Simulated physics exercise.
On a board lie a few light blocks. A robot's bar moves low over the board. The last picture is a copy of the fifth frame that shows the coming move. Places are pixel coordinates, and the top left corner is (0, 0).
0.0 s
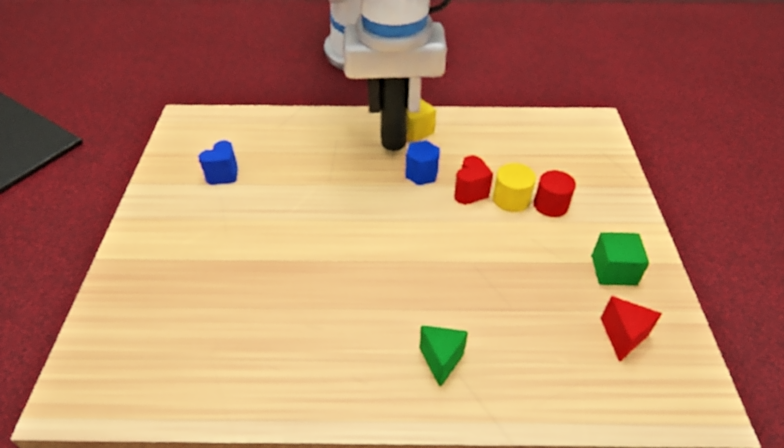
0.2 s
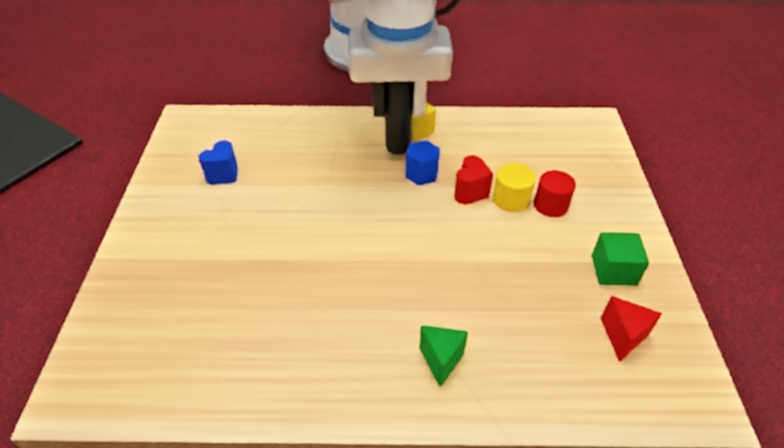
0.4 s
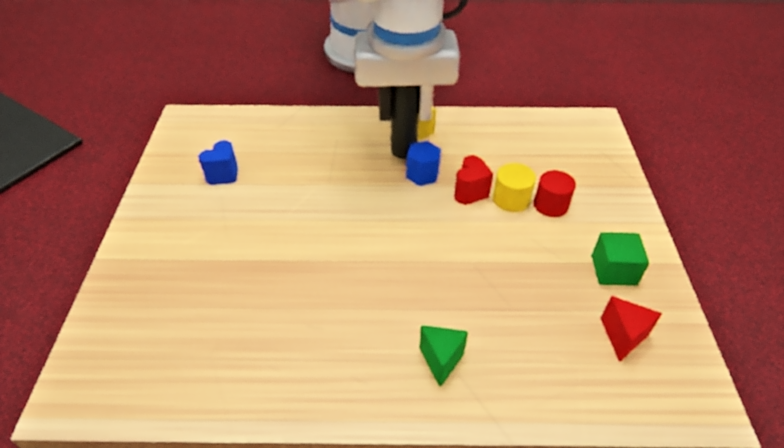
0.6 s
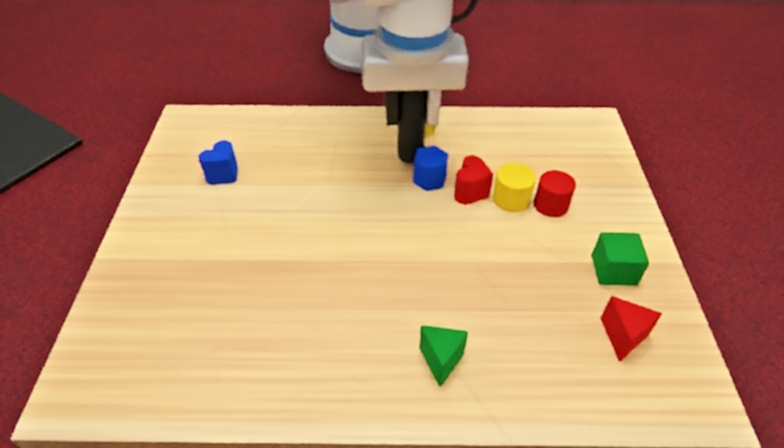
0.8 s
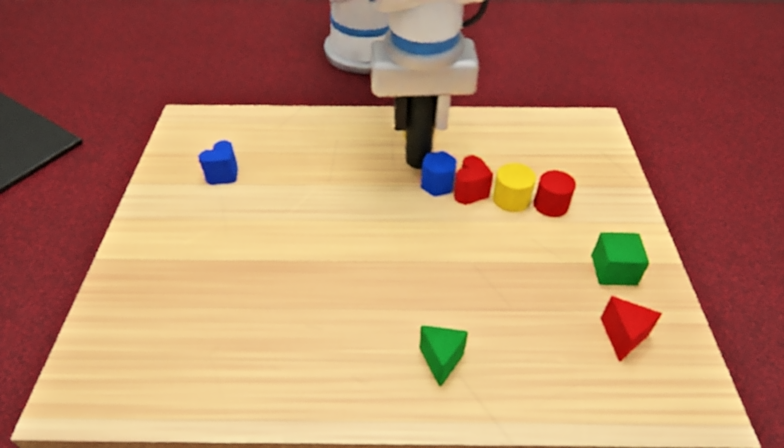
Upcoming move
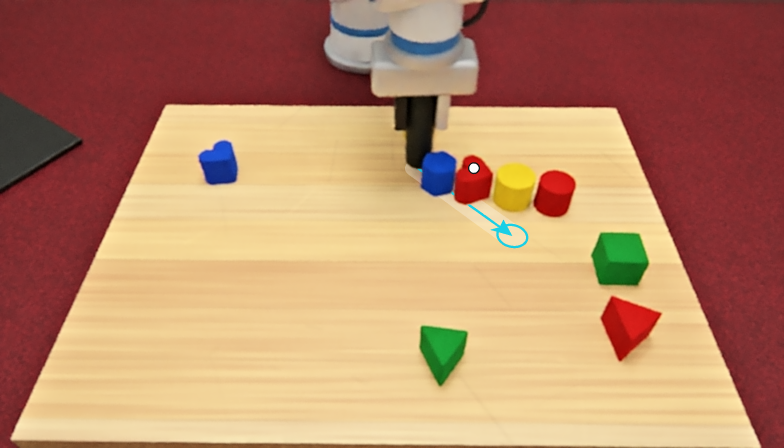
On a wooden board scattered with small colored blocks, a robot's dark bar moved slightly right and toward the viewer, then pushed the blue six-sided block a short way toward the red heart-shaped one.
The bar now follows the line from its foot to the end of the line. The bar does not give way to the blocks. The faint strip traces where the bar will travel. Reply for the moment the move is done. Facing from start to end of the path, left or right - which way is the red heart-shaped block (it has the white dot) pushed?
To the path's left.
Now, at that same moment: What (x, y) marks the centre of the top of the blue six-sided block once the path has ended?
Roughly at (467, 208).
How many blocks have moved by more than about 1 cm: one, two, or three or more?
It moves three or more blocks.
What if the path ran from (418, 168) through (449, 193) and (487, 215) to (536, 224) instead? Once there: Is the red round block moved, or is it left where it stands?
Gets moved.
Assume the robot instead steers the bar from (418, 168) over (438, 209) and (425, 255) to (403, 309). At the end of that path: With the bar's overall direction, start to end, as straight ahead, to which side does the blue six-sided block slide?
Measured against the direction from start to end, the blue six-sided block shifts toward the left-hand side.
The drawn path runs from (418, 168) directly to (512, 236); the dot is on the red heart-shaped block.
The first path, step by step. One third of the way, bar (448, 182); blue six-sided block (457, 188), turned 45° clockwise; red heart-shaped block (483, 174), turned 45° anticlockwise; yellow round block (520, 175).
Two thirds of the way, bar (480, 204); blue six-sided block (467, 207), turned 115° clockwise; red heart-shaped block (518, 183), turned 100° anticlockwise; yellow round block (547, 173); red round block (585, 183).
At the end, bar (514, 228); blue six-sided block (467, 208), turned 120° clockwise; red heart-shaped block (539, 193), turned 150° anticlockwise; yellow round block (552, 170); red round block (589, 183).
